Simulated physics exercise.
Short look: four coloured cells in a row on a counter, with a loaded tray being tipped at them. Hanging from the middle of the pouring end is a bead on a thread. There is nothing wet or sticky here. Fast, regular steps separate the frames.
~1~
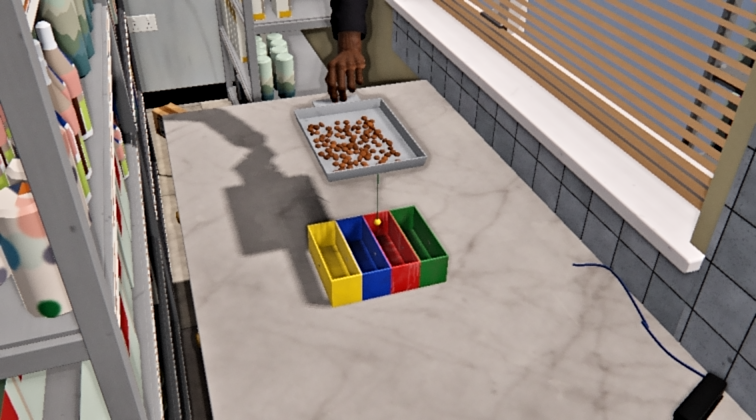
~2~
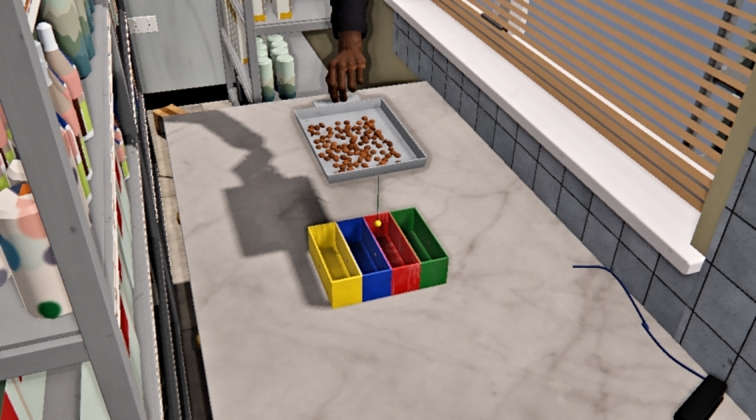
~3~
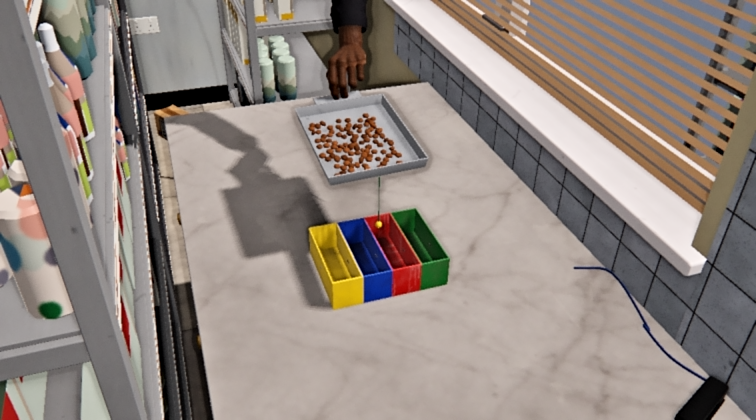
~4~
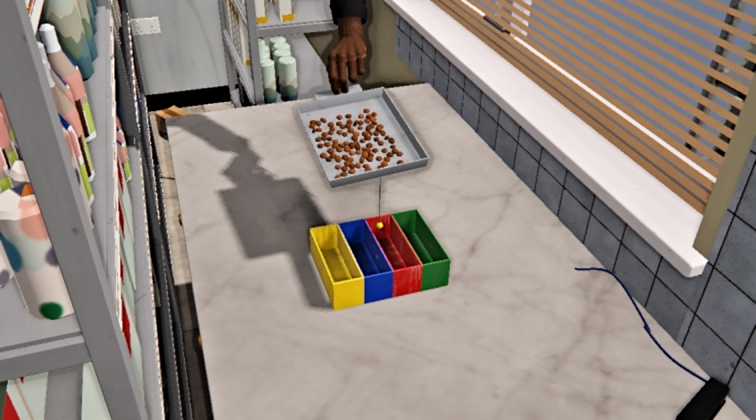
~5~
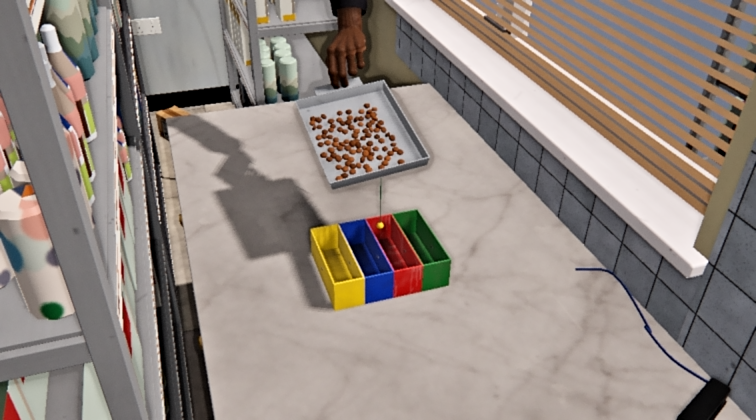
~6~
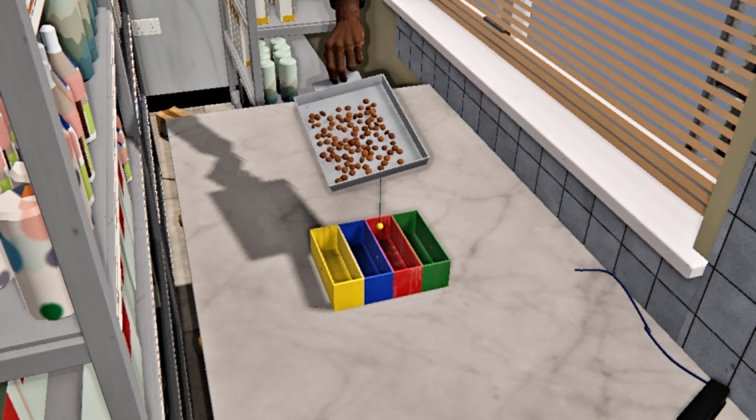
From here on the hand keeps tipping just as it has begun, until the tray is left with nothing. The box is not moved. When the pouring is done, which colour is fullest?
Fullest: The yellow cell.
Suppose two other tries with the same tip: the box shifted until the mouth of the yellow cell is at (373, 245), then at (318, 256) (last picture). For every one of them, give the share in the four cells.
You'd see roughly 0 per cent first and roughly 100 per cent second.
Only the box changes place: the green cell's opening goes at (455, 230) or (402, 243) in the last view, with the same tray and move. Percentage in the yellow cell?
0 %, 10 %.
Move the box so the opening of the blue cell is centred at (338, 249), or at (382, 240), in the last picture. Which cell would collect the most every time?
The cell in blue; the cell in yellow.
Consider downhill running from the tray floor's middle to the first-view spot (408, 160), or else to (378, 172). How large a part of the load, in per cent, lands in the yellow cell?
In order, some 0 % and some 10 %.
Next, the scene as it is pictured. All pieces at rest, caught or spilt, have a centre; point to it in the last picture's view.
The centre comes to rest near (334, 269).
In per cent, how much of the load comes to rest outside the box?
About 0 %.
Soon, tray tipped steeply; all on the tray.
A while on, tray tipped right over; about a quarter on the tray; about two thirds in the yellow cell; a small part in the blue cell; a small part falling or outside the box.
Towards the end, tray tipped past a quarter turn; most in the yellow cell; a small part in the blue cell; a stray few falling or outside the box.
Finally, tray tipped past a quarter turn; most in the yellow cell; a small part in the blue cell; none in the red cell; none in the green cell; a stray few outside the box.
